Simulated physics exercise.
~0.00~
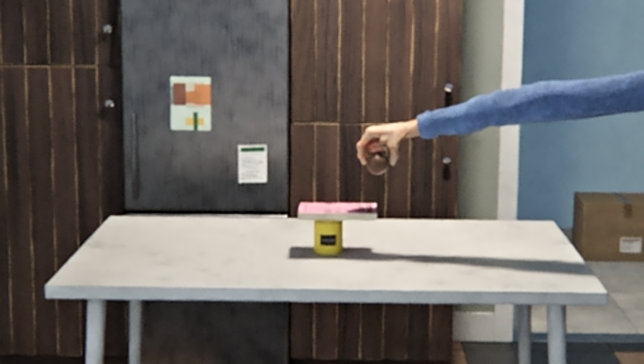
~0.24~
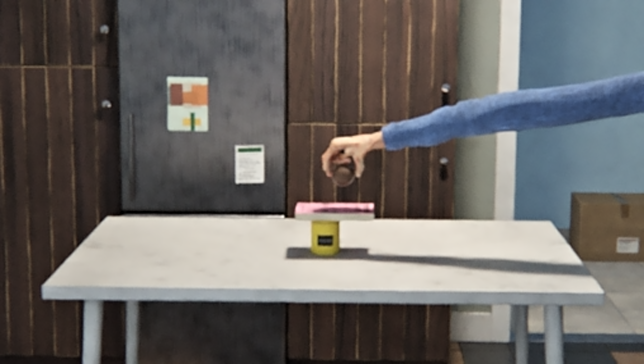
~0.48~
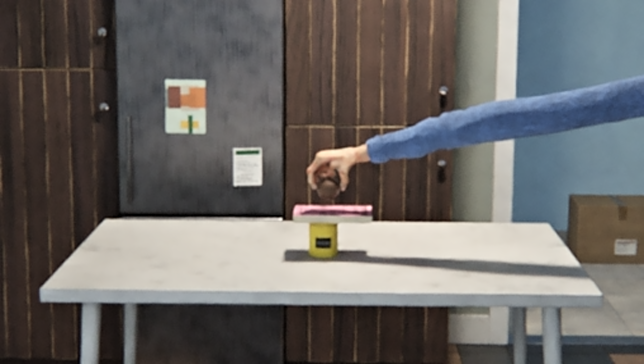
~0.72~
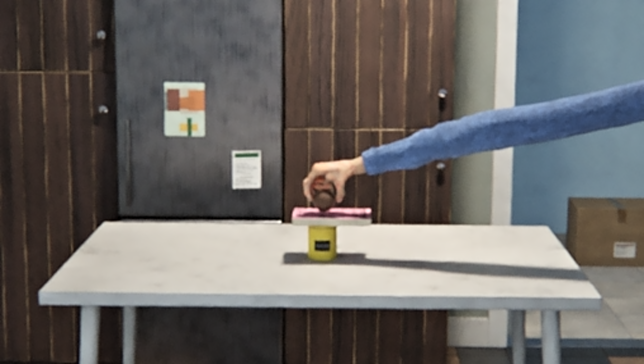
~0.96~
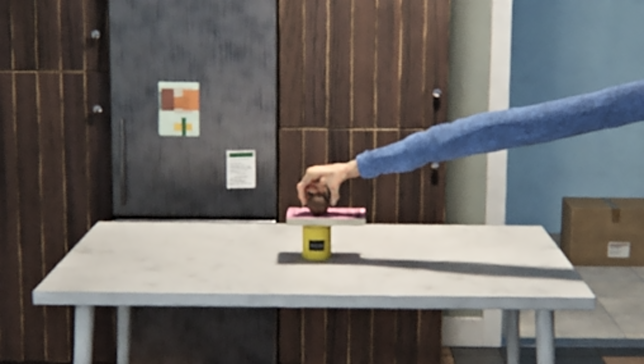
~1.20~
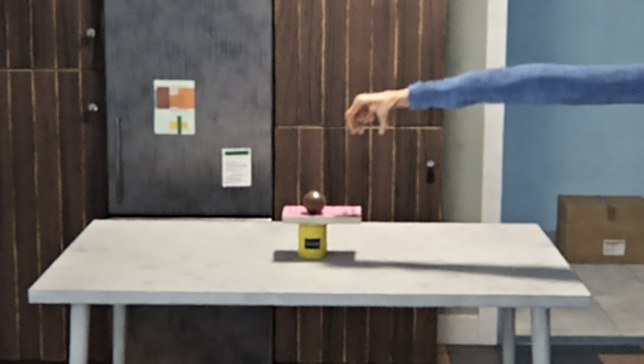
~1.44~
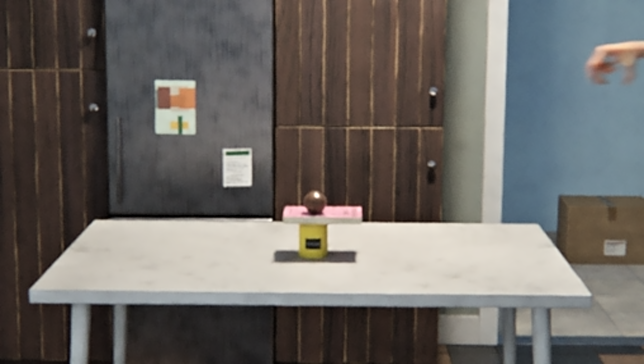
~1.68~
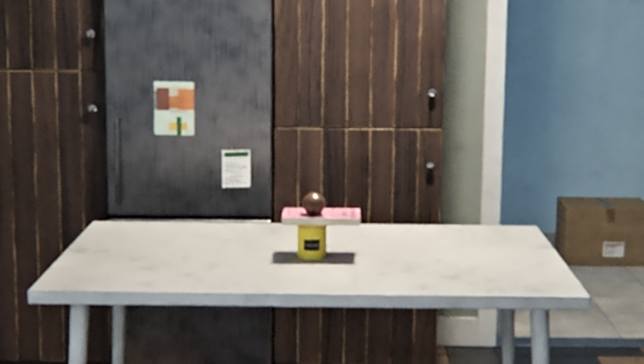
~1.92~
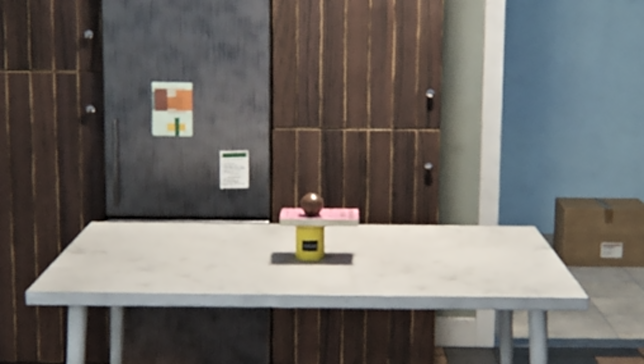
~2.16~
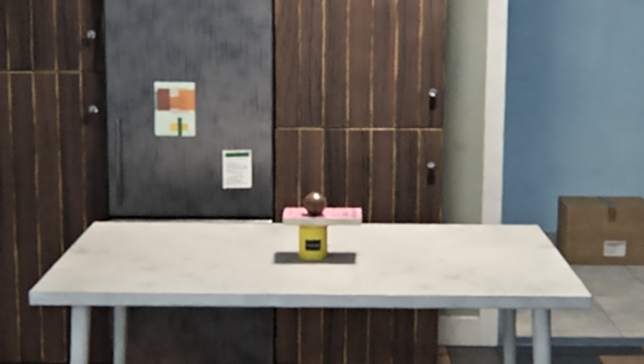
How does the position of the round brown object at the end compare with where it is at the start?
At the start it is held in the hand, in the air above and slightly to the right of the pink book. At the end it is lower and farther left, resting by itself on top of the book.
